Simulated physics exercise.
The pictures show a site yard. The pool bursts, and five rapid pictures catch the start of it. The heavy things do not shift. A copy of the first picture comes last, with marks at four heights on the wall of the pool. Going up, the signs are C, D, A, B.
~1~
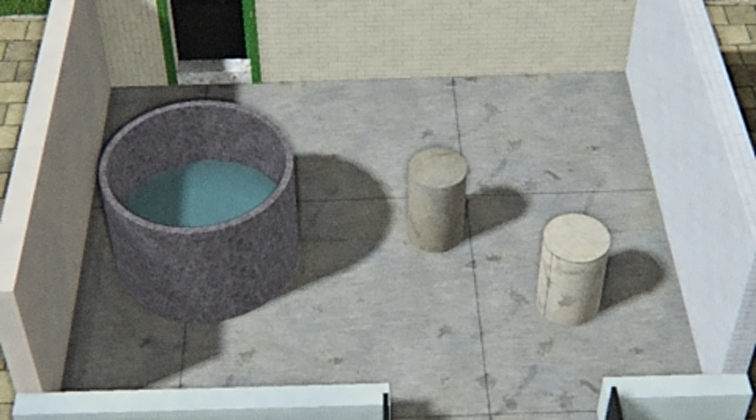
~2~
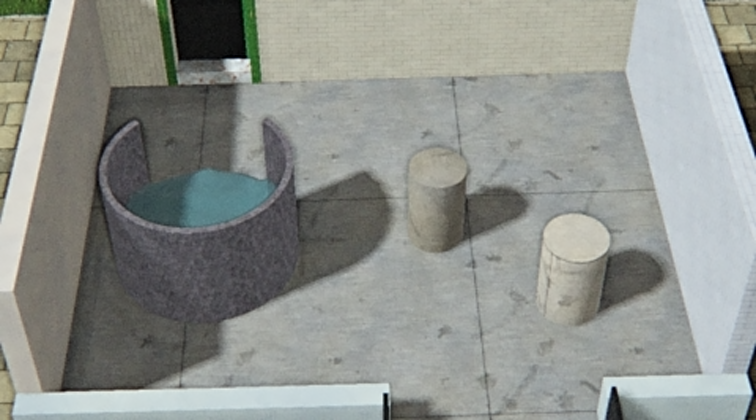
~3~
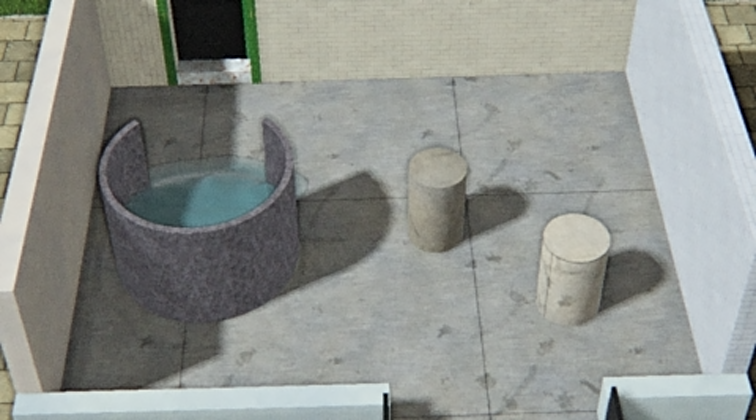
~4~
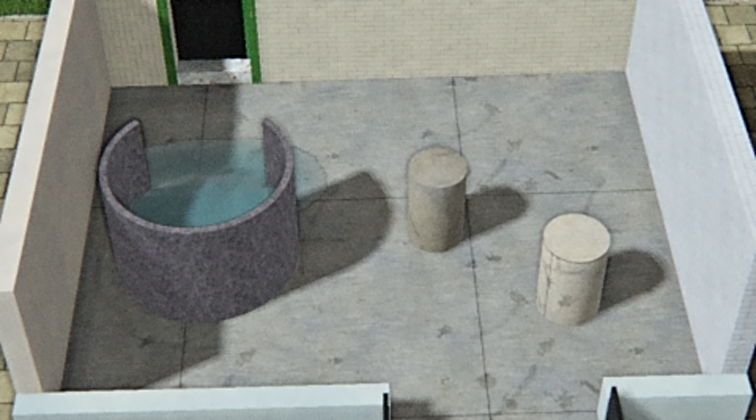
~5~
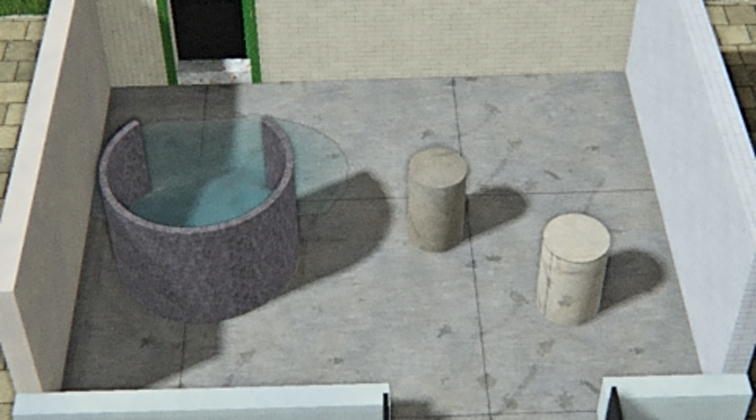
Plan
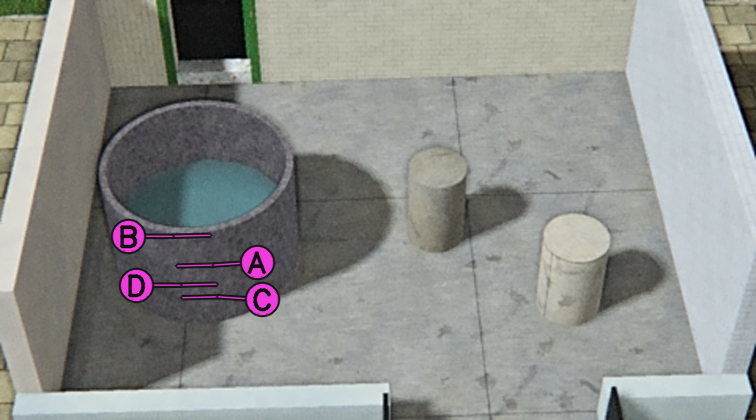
In a site yard, a round pool's back wall vanishes and water spreads across the ground.
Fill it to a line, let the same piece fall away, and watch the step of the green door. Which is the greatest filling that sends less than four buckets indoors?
C will do.
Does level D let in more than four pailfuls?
Yes, that goes wrong.
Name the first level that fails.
D.
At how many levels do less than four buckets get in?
One of them.
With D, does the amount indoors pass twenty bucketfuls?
No.
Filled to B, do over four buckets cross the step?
Yes, it does.
On the marked copy, A at (195, 265); B at (191, 235); C at (200, 297); D at (198, 284); from the bottom up C, D, A, B.
If A is chosen, dozens of bucketfuls pour in.
If B is chosen, dozens of bucketfuls pour in.
If C is chosen, a bucket or two gets in.
If D is chosen, about 8 bucketfuls get in.
